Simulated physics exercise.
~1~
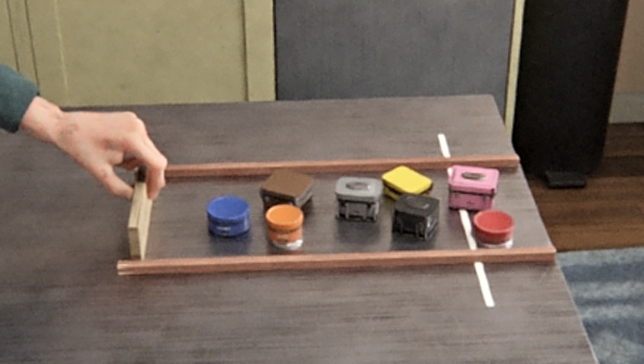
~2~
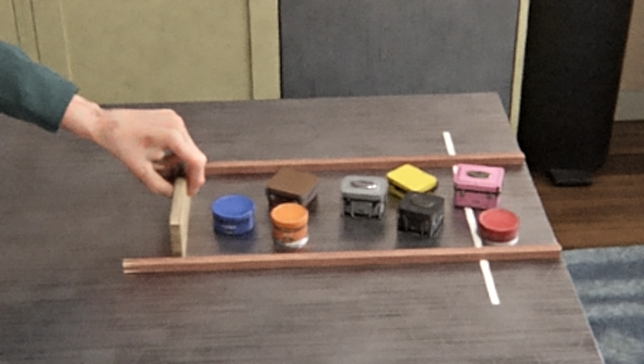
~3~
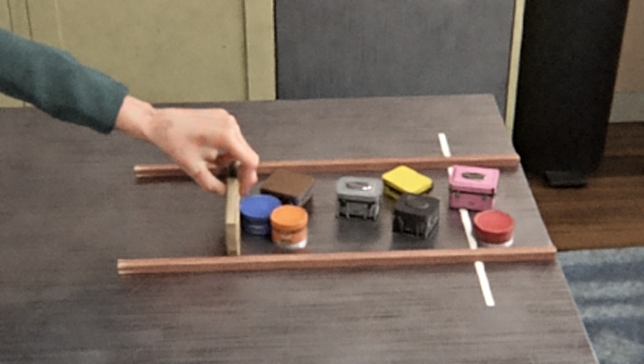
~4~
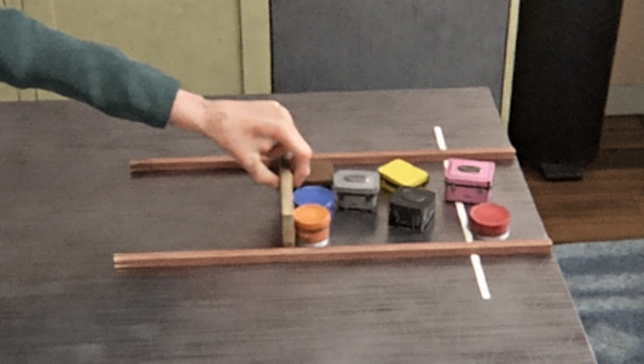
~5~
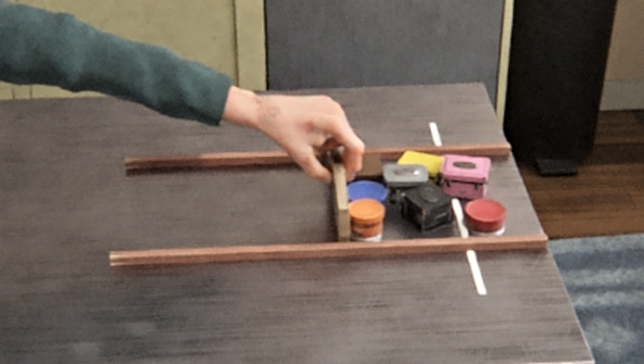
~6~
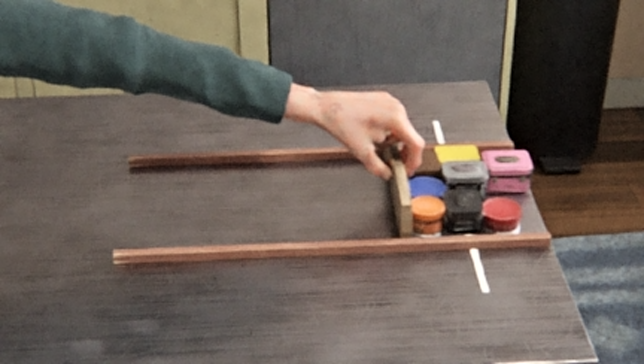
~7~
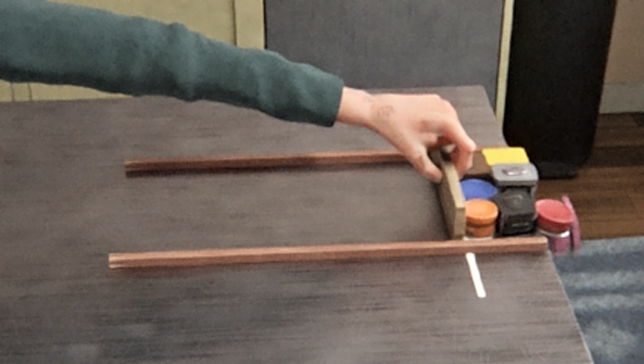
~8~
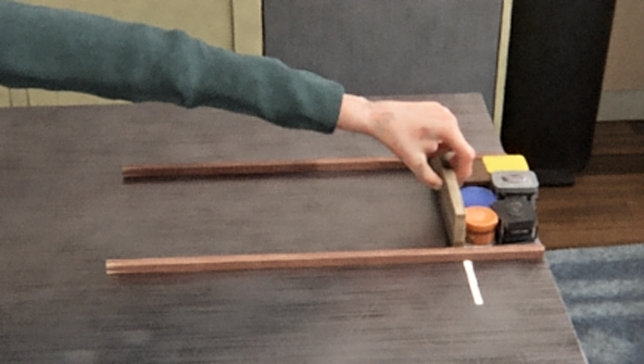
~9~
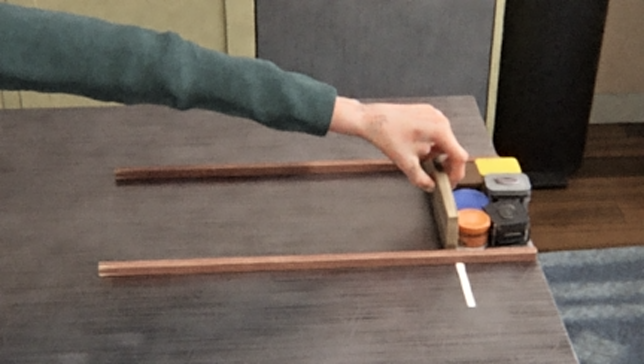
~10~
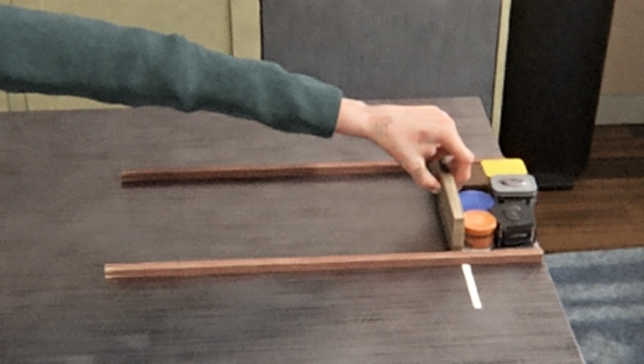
A hand in a dark green sleeve holds an upright wooden board at the left of a dark table, seen from slightly above by a gently swaying camera. Between two reddish-brown rails sit a blue tub, an orange pot and a brown case, with grey, black and yellow cases farther right and a pink case and red pot by a white tape line. The hand slides the board right, gathering the objects into a tight cluster. The pink case and red pot are pushed over the right edge and drop from view. The board stops, leaving the others crowded at the edge.
